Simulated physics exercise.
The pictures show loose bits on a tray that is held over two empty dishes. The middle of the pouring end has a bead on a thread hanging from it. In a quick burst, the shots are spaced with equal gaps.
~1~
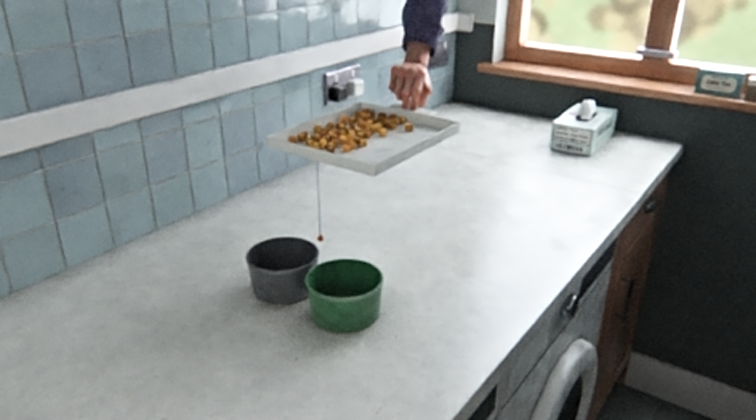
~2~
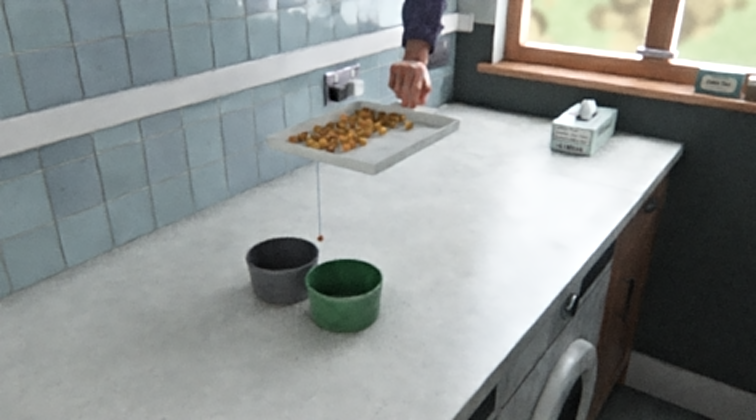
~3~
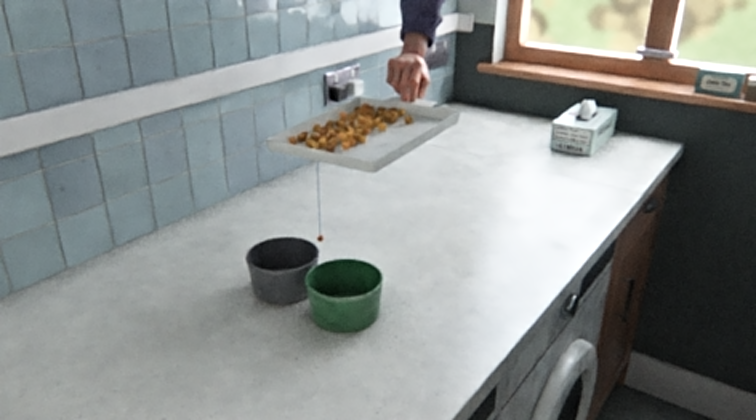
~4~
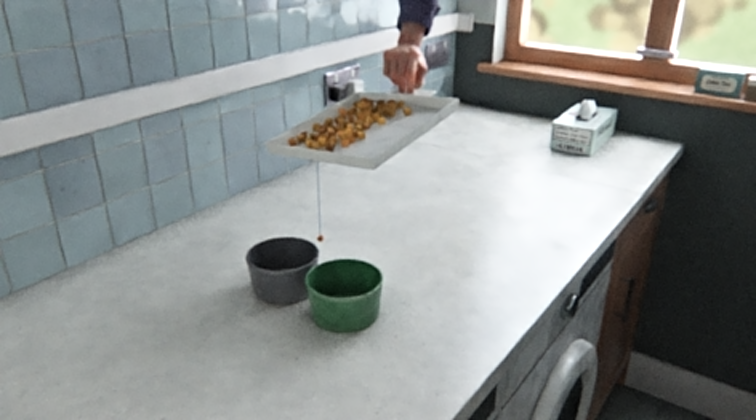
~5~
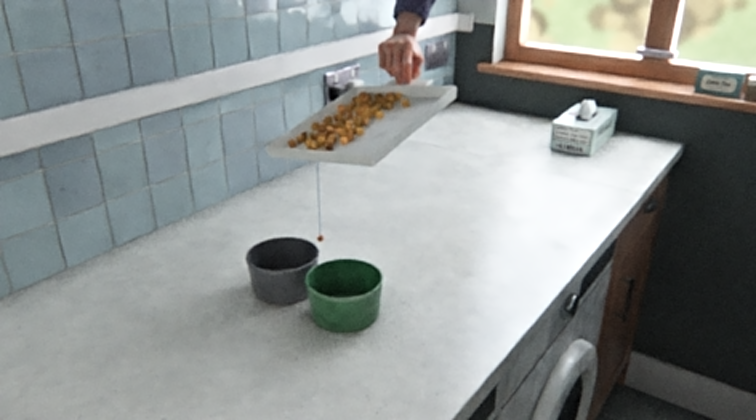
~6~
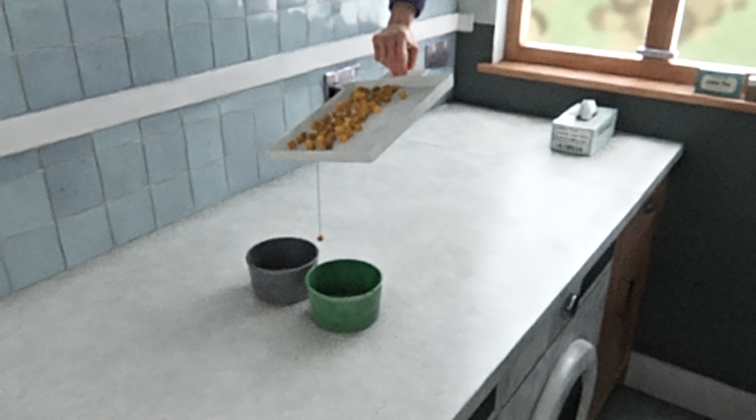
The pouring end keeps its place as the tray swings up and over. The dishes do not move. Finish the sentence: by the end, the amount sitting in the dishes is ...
... less than a third of what the tray held.
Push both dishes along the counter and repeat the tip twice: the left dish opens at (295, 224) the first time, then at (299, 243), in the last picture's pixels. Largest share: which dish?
The first arrangement gives the one at left, the second arrangement gives the one at left.
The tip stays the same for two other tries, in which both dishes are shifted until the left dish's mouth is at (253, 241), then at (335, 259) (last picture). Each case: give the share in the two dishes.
First 20 per cent, second 0 per cent.
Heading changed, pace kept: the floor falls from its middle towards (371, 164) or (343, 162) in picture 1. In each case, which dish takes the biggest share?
First try, the dish at right; second try, the dish at right.
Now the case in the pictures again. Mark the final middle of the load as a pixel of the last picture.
I'd mark it at roughly (274, 257).
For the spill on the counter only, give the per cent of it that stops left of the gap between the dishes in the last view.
Share to the left: Near 90 per cent.
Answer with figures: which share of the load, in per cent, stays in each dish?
Looks like close to 10 % lands in the left dish and close to 0 % in the right one.
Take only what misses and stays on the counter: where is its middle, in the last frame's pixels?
It's centred close to pixel (271, 255).
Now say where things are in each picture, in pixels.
The first picture shows corners of the pouring end at (269, 136) and (374, 164), level; middle of the load at (348, 131), croutons; left dish at (259, 282); right dish at (321, 309); bead on its thread at (320, 238).
The second picture shows corners of the pouring end at (268, 137) and (374, 163), level; middle of the load at (348, 130).
The third picture shows corners of the pouring end at (268, 139) and (373, 161), tipped barely, lowest at the left corner; middle of the load at (348, 128).
The fourth picture shows corners of the pouring end at (268, 142) and (372, 157), tipped a little, lowest at the left corner; middle of the load at (347, 125).
The fifth picture shows corners of the pouring end at (268, 146) and (370, 154), tipped a little, lowest at the left corner; middle of the load at (346, 121).
The sixth picture shows corners of the pouring end at (268, 149) and (367, 151), tipped clearly, lowest at the left corner; middle of the load at (344, 118); left dish at (259, 282); right dish at (321, 309).
Soon, tray tipped steeply; all on the tray.
A while on, tray tipped right over; nearly all on the tray; a stray few in the air.
Towards the end, tray tipped past a quarter turn; a small part in the left dish; nearly all outside both.
Finally, tray tipped past a quarter turn; none in the right dish; a small part in the left dish; nearly all outside both.
